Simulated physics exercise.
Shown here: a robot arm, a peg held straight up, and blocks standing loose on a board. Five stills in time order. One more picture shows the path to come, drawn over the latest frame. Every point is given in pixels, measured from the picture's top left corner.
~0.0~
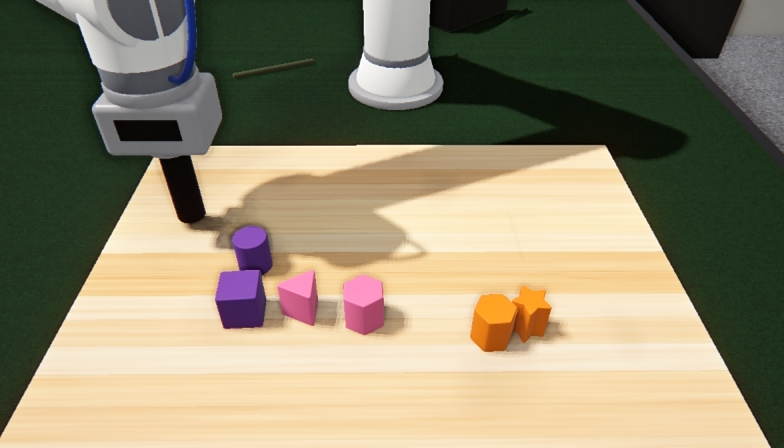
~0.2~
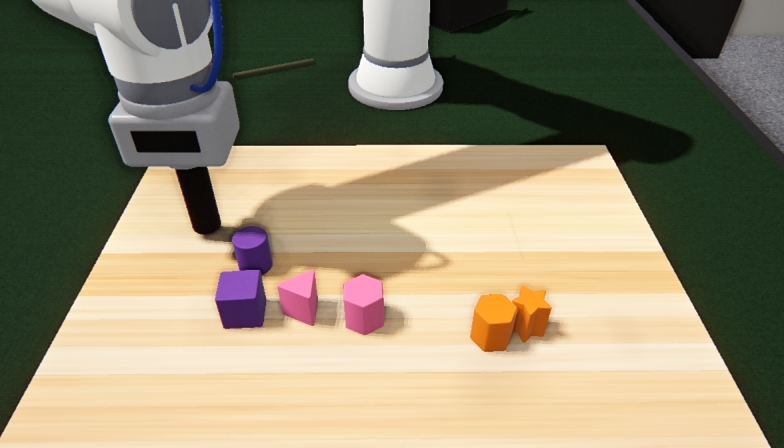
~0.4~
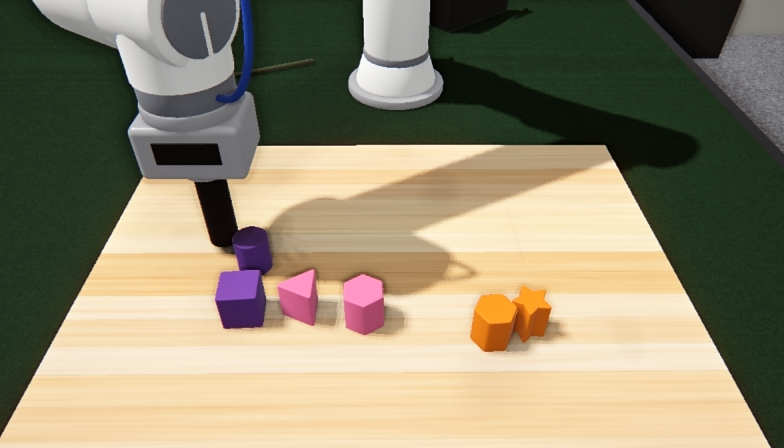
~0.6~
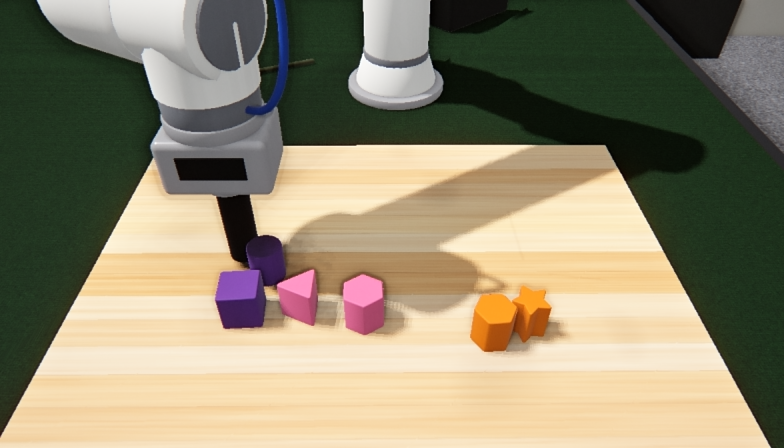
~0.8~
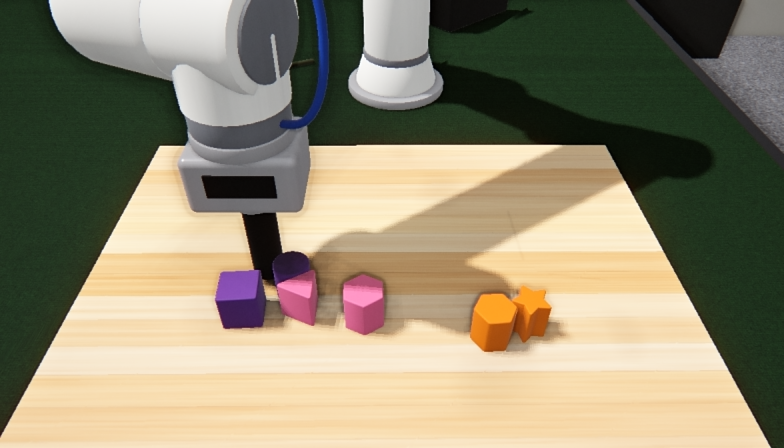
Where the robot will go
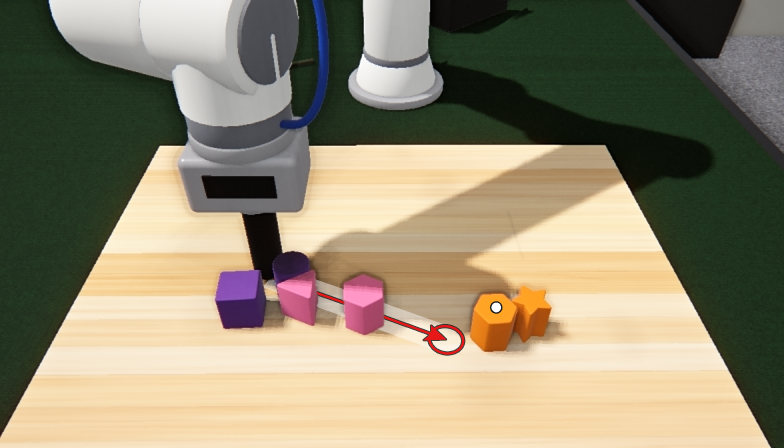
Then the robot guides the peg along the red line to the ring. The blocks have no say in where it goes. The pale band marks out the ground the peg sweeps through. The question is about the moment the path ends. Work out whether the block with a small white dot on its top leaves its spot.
It ends up on the same spot.
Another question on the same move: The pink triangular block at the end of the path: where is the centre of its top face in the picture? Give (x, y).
It should be at about (313, 304).
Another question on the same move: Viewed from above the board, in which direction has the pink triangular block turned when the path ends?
From above, it turns clockwise.
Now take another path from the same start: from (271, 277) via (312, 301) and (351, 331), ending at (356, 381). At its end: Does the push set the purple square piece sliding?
No
The drawn path runs from (271, 277) to (446, 339); the dot is on the orange hexagonal block.
The first path, step by step. One third of the way, peg at (326, 289); purple cylinder at (343, 289); pink triangular block at (313, 303), turned 65° clockwise; pink hexagonal block at (380, 299), turned 25° anticlockwise.
Two thirds of the way, peg at (384, 309); purple cylinder at (356, 309); pink triangular block at (313, 304), turned 75° clockwise; pink hexagonal block at (403, 313), turned 50° anticlockwise.
At the end, peg at (447, 332); purple cylinder at (356, 309); pink triangular block at (313, 304), turned 75° clockwise; pink hexagonal block at (424, 335); orange hexagonal block not moved; orange star-shaped block not moved.
